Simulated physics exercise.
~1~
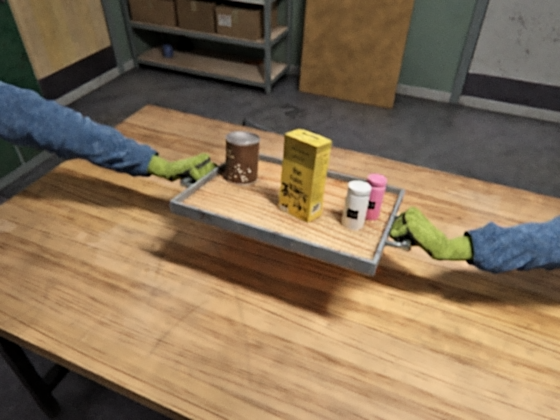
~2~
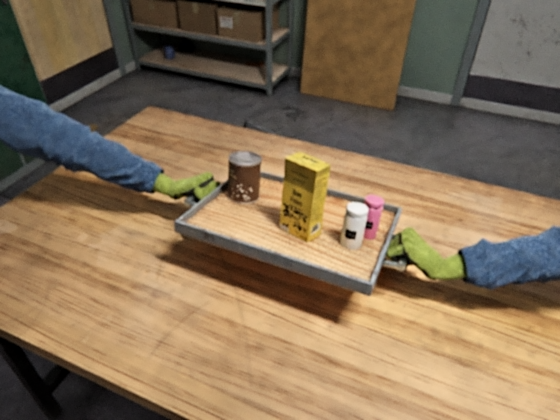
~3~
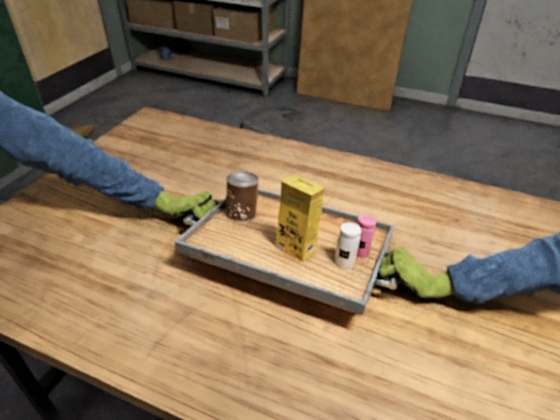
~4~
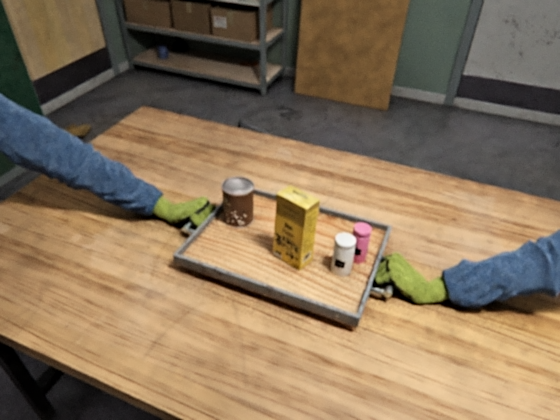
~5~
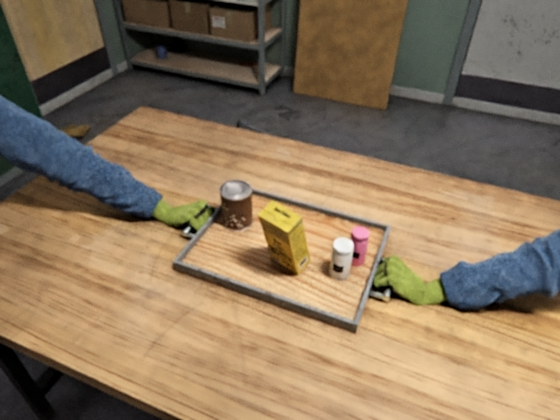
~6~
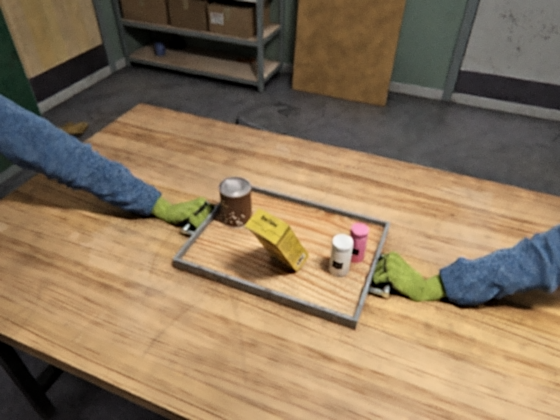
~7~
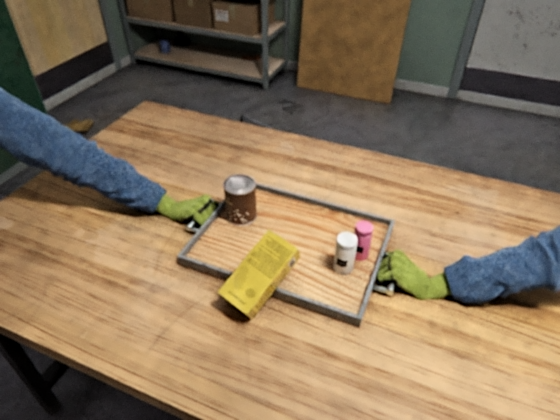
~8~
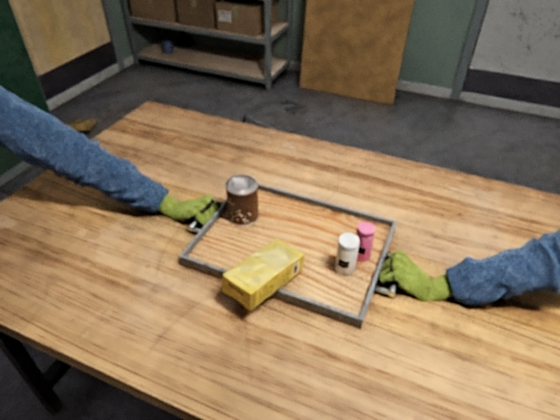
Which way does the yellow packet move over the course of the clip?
It moves downward in the view, first with the tray and then as it topples toward the near rim.
